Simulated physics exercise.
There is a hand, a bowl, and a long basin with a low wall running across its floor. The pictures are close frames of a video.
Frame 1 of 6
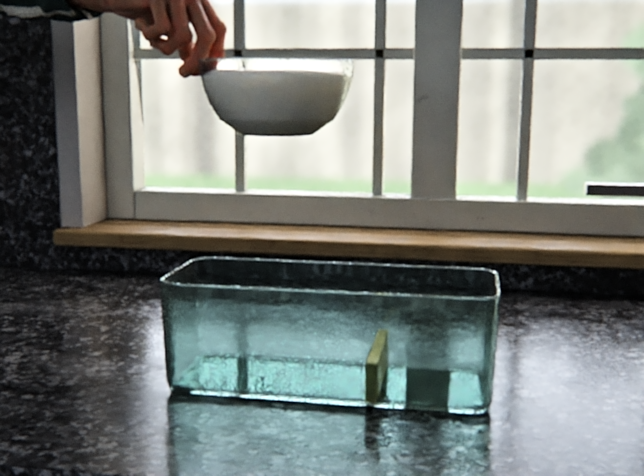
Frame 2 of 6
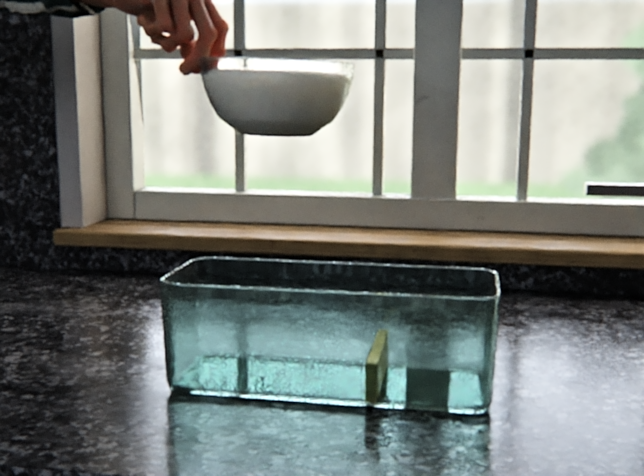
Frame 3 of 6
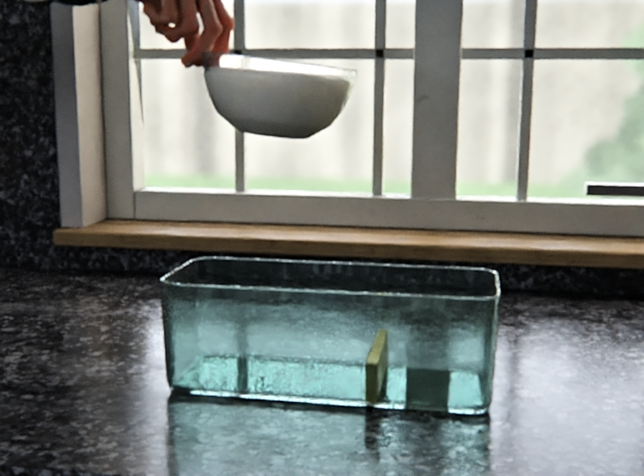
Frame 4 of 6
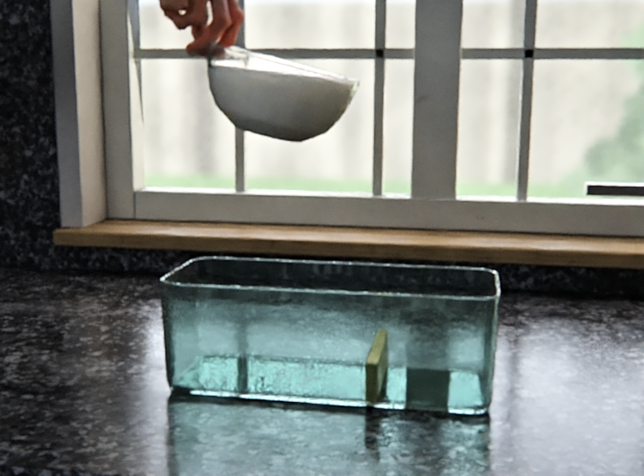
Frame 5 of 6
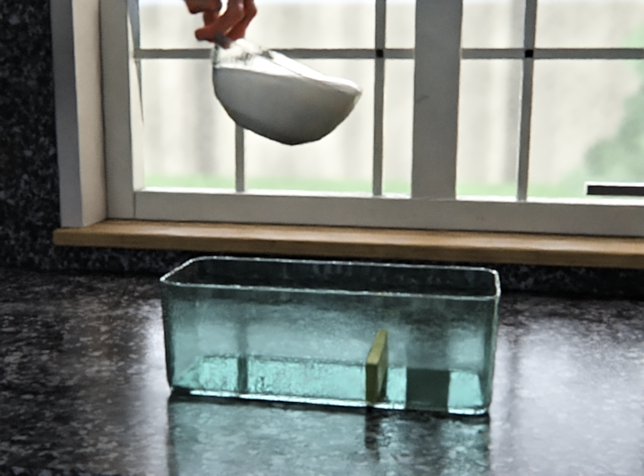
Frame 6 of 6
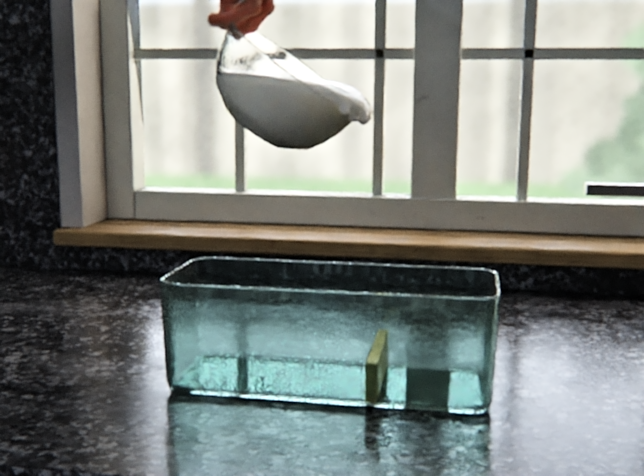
A hand tilted a clear bowl of milk steeply to the right above a long glass basin with a low wall inside, until the milk reached the rim and began slipping over its edge.
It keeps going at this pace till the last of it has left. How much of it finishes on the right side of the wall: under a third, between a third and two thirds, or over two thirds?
The share right of the wall is the middle band, one third to two thirds.
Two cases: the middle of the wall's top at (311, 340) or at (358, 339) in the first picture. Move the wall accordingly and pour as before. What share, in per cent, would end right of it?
The first position gives around 80 percent, the second around 65 percent.
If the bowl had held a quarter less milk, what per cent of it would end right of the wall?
Near 55 in a hundred.
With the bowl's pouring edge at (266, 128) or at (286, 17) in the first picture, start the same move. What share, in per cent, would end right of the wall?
Around 20 percent first, around 25 percent second.
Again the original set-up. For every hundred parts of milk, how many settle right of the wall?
That works out to roughly 50 percent.
A moment on, the bowl is tipped right over and 7 per cent is still to pour, 1 is left of the wall and 41 right of it.
Next, the bowl is tipped right over and 0 per cent is still to pour, 25 is left of the wall and 44 right of it.
Then the bowl is tipped right over and 0 per cent is still to pour, 33 is left of the wall and 58 right of it.
Later the bowl is tipped right over and 0 per cent is still to pour, 37 is left of the wall and 54 right of it.
Finally, 41 per cent lies left of the wall, 50 right of it and 9 outside.
